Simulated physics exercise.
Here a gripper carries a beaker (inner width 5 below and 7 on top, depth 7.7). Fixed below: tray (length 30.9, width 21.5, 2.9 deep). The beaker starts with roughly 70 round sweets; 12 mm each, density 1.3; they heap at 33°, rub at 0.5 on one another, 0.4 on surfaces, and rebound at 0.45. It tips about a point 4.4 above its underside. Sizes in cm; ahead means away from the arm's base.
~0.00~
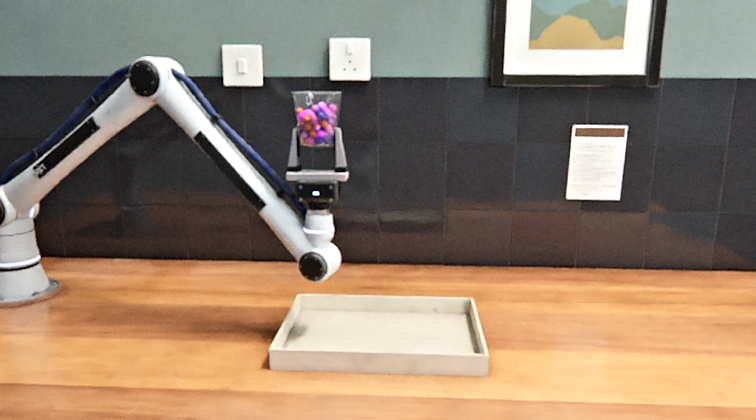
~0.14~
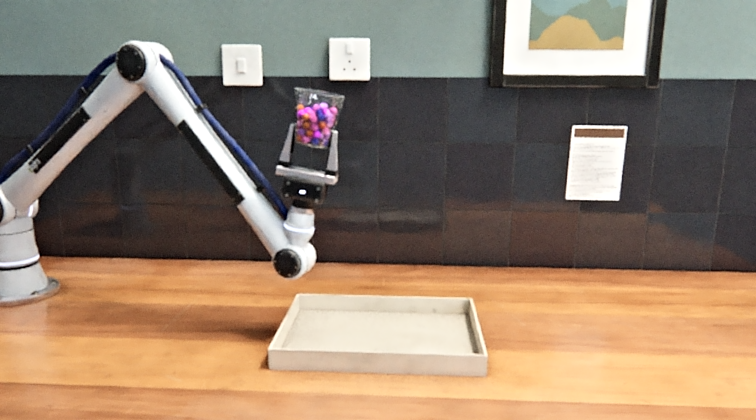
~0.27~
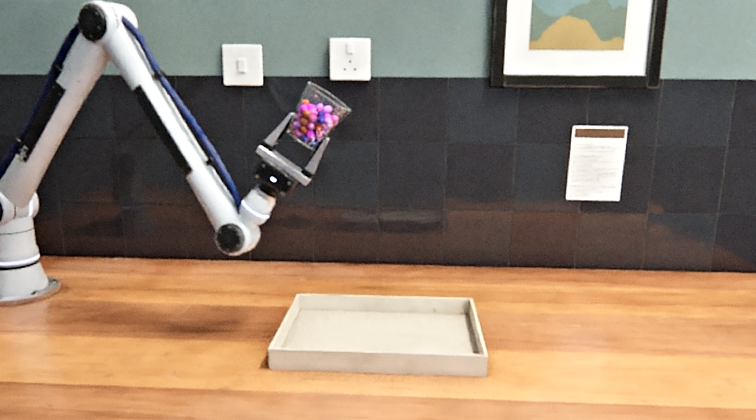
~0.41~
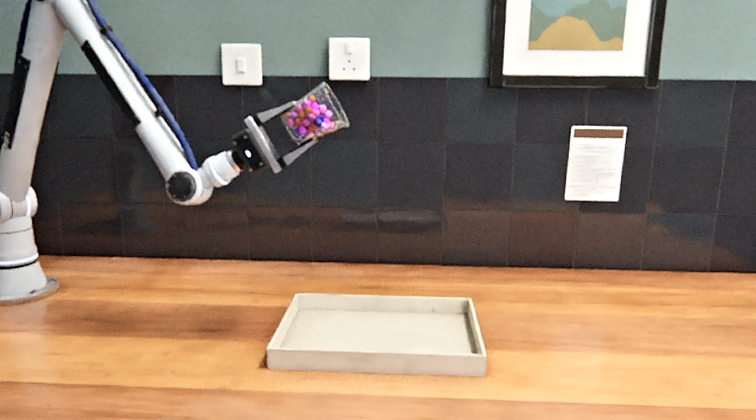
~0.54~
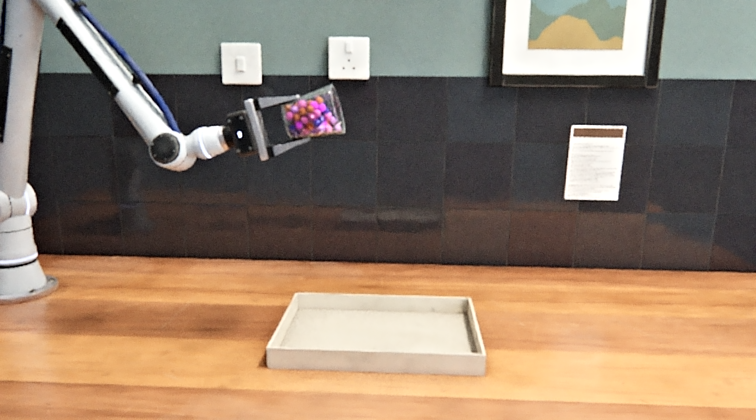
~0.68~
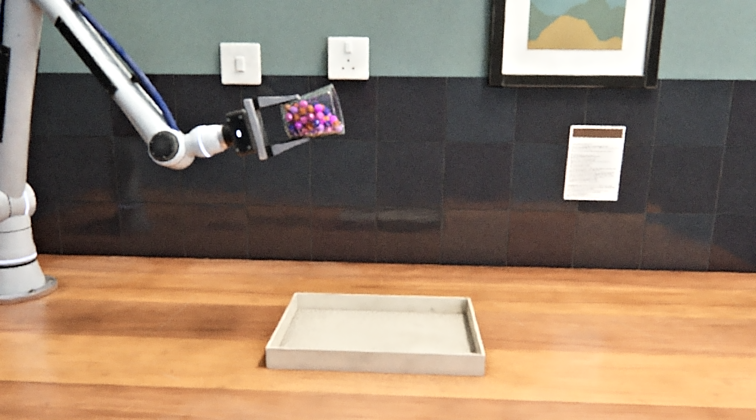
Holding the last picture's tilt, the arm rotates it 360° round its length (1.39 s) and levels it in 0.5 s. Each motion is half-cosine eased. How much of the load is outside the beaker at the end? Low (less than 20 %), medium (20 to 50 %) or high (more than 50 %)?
A medium share, 20 to 50 %, ends outside the beaker.
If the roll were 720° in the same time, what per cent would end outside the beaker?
It would be near 35 per cent.
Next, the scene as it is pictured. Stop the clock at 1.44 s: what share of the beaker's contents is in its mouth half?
Some 45 per cent.
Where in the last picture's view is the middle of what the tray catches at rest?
At about (391, 328).
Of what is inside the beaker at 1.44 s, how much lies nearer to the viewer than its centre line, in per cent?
About 30 per cent.
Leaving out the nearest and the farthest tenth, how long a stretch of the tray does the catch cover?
Some 20 cm.
After 1.44 s, tipped 76°, highest piece 38 above the table; 67 in the beaker, 5 in the tray, 2 in flight or on a rim.
After 2.19 s, tipped 65°, highest piece 37 above the table; 53 in the beaker, 19 in the tray, 2 in flight or on a rim.
After 2.77 s, upright, highest piece 38 above the table; 53 in the beaker, 21 in the tray.
After 3.47 s, upright, highest piece 38 above the table; 53 in the beaker, 21 in the tray.
In the end, 53 in the beaker, 21 in the tray. That is 28 % outside the beaker.
